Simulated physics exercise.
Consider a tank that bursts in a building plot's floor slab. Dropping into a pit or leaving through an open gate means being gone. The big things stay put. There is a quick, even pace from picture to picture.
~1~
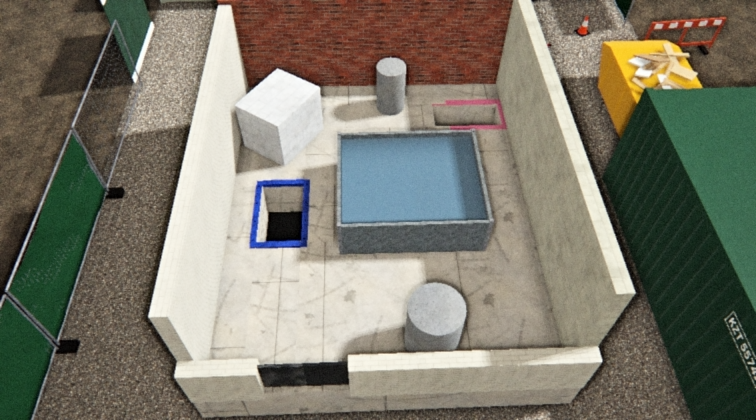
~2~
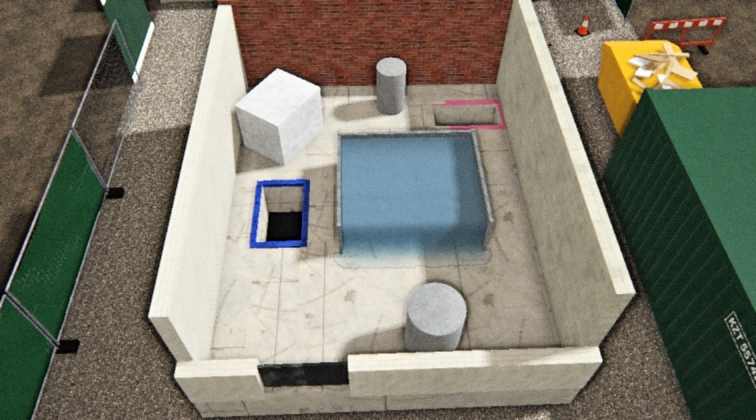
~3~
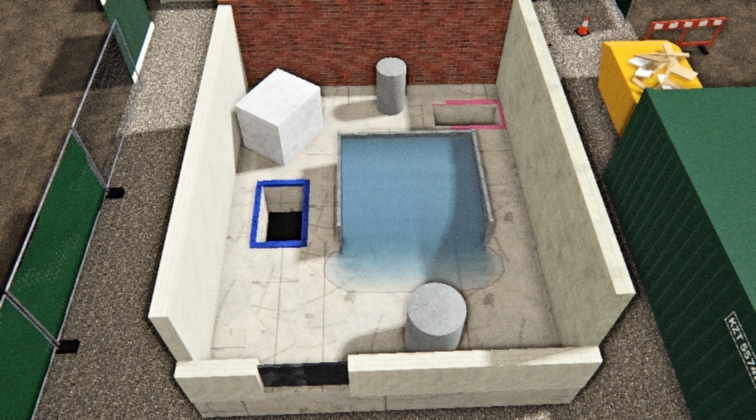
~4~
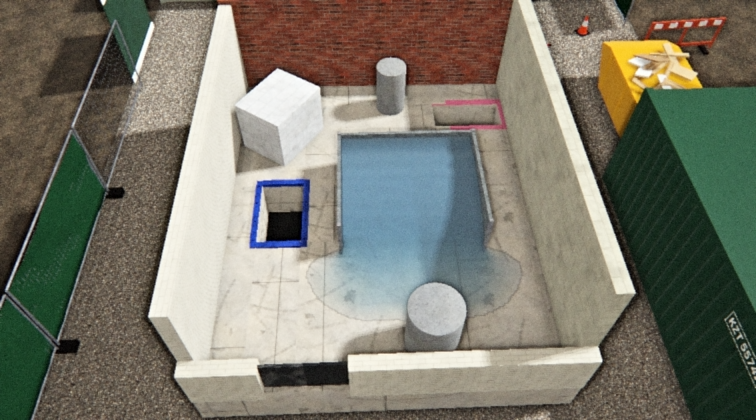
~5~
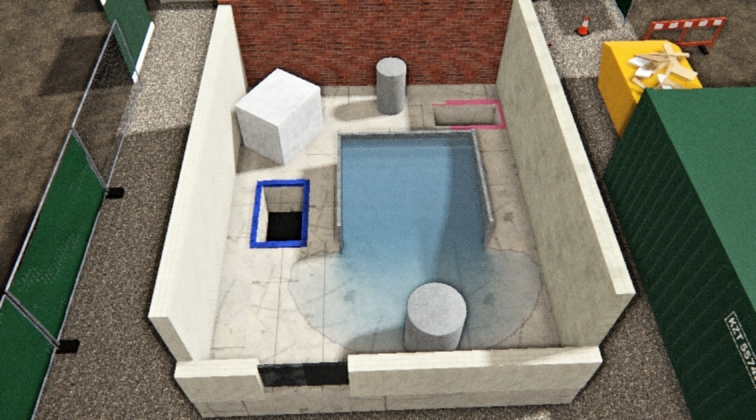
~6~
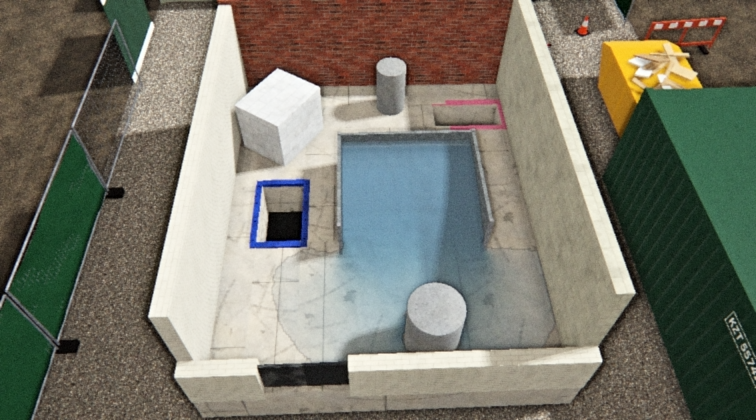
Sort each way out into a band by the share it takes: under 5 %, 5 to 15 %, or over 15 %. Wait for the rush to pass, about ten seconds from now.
Shares: The gate takes under 5 %; the blue pit takes over 15 %; the pink pit takes over 15 %.
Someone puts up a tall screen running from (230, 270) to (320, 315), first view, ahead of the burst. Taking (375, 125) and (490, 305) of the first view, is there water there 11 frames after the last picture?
Spared, then swamped.
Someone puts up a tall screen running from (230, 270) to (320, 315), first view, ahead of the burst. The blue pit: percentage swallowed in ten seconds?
Blue: 8 %.
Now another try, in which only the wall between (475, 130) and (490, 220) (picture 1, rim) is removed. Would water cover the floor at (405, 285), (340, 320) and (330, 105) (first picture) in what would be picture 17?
Spot by spot: Unaffected, then unaffected, then unaffected.
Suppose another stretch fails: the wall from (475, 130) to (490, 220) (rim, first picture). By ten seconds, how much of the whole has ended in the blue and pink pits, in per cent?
Approximately, blue takes 2 % and pink takes 40 %.
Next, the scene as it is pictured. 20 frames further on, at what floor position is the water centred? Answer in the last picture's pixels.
At about (402, 275).
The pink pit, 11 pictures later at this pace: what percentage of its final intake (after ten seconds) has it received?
Estimated share: About 0 %.
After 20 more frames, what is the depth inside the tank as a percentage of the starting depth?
About 18 per cent.
A moment on, water covers 35 % of the floor; the gate 0 %, the blue pit 0 %, the pink pit 0 %.
Next, water covers 40 % of the floor; the gate 0 %, the blue pit 0 %, the pink pit 0 %.
Then, water covers 65 % of the floor; the gate 0 %, the blue pit 3 %, the pink pit 1 %.
Later, water covers 80 % of the floor; the gate 0 %, the blue pit 11 %, the pink pit 13 %.
In the end, water covers 95 % of the floor; the gate 0 %, the blue pit 17 %, the pink pit 19 %.
